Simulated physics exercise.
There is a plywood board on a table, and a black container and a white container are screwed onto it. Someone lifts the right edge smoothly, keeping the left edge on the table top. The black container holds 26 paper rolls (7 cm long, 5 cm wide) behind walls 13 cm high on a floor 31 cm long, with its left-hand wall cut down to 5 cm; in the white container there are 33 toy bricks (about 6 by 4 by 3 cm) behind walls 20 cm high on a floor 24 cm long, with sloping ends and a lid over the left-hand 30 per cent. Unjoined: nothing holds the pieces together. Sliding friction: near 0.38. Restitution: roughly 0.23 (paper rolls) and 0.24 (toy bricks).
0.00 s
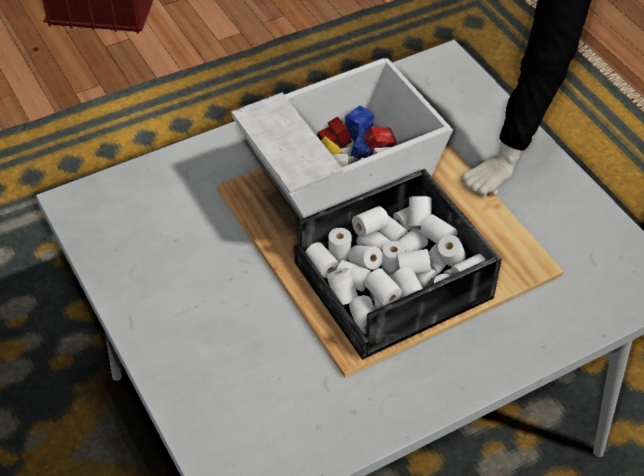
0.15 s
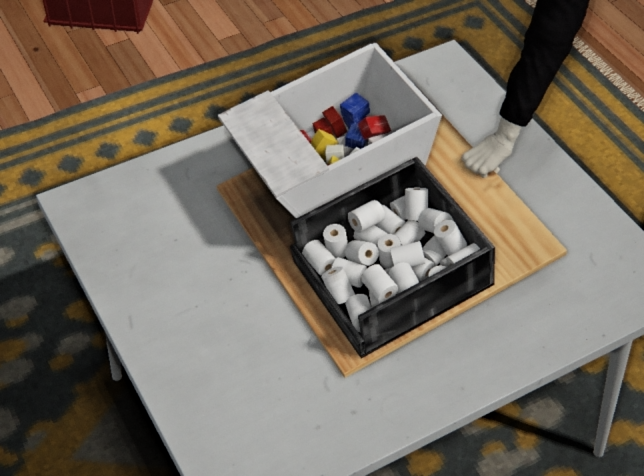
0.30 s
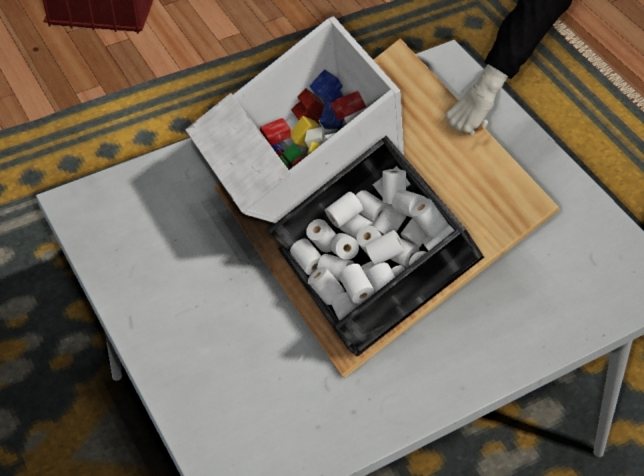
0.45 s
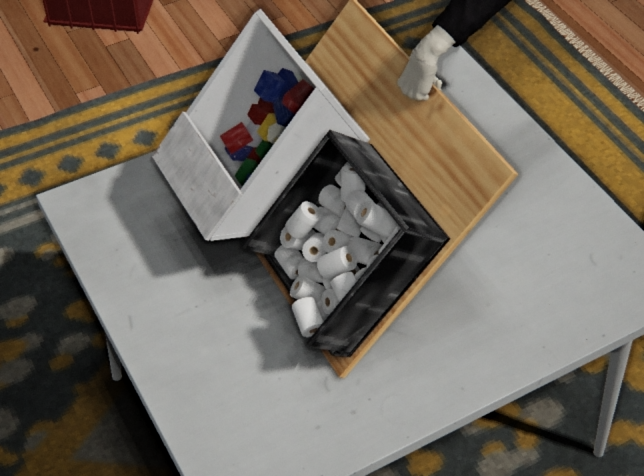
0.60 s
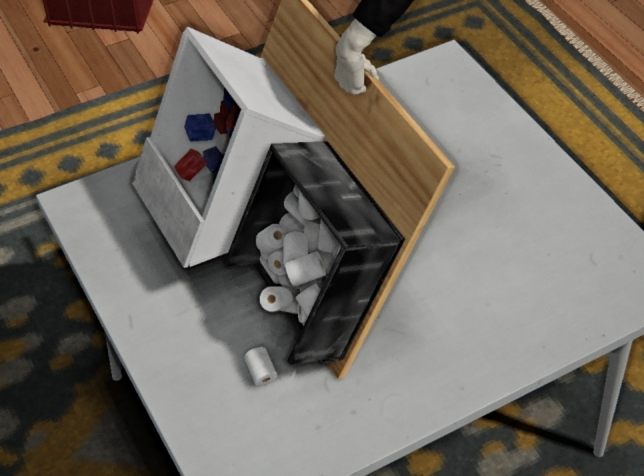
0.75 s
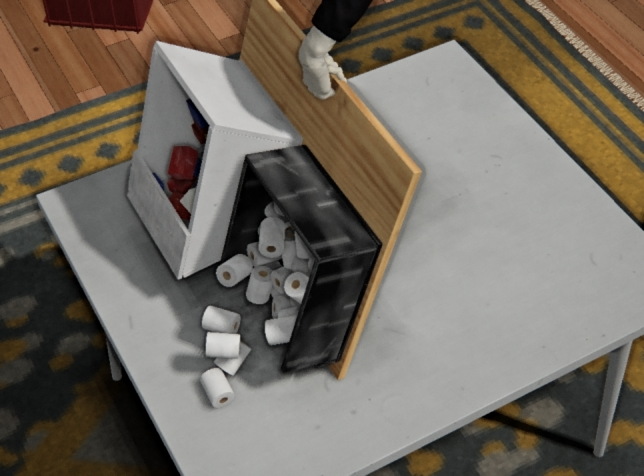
Plywood board being lifted at its right edge by a gloved hand, tilting two attached containers leftward, paper rolls tumbling from the black one.
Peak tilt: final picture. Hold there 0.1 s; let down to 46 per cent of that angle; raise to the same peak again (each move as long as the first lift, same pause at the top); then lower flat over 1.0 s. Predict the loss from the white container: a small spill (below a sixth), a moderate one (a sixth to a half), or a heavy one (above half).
A small spill, below a sixth.
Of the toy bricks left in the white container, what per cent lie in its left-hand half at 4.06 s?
Some 90 % of what remains.
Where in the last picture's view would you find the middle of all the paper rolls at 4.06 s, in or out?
They're centred near (264, 324).
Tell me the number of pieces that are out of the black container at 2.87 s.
Black container: Roughly 16 out by then.
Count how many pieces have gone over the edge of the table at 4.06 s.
Estimate - about 2 in total.
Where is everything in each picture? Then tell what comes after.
In the first picture (places track the rim corner closest to us here), white container (294, 190); black container (369, 316); tipped 0°; all still inside.
The second picture shows white container (280, 193); black container (359, 318); tipped 8°.
The third picture shows white container (247, 207); black container (336, 327); tipped 26°.
The fourth picture shows white container (211, 234); black container (308, 345); tipped 49°.
The fifth picture shows white container (188, 261); black container (288, 363); tipped 67°; 1 out, the lowest roll at (261, 367).
The sixth picture shows white container (181, 272); black container (282, 371); tipped 75°; 4 out, the lowest roll at (217, 388).
After 1.28 s, tilt 50°; the black container is down by 14 of 26 and the white container is down by 1 of 33.
After 1.94 s, tilt 52°; the black container is down by 14 of 26 and the white container is down by 1 of 33.
After 2.87 s, tilt 46°; the black container is down by 16 of 26 and the white container is down by 1 of 33.
Final count (at 4.06 s), the black container is down by 16 of 26 and the white container is down by 1 of 33. Asked share, 1 of 33, 3 per cent.
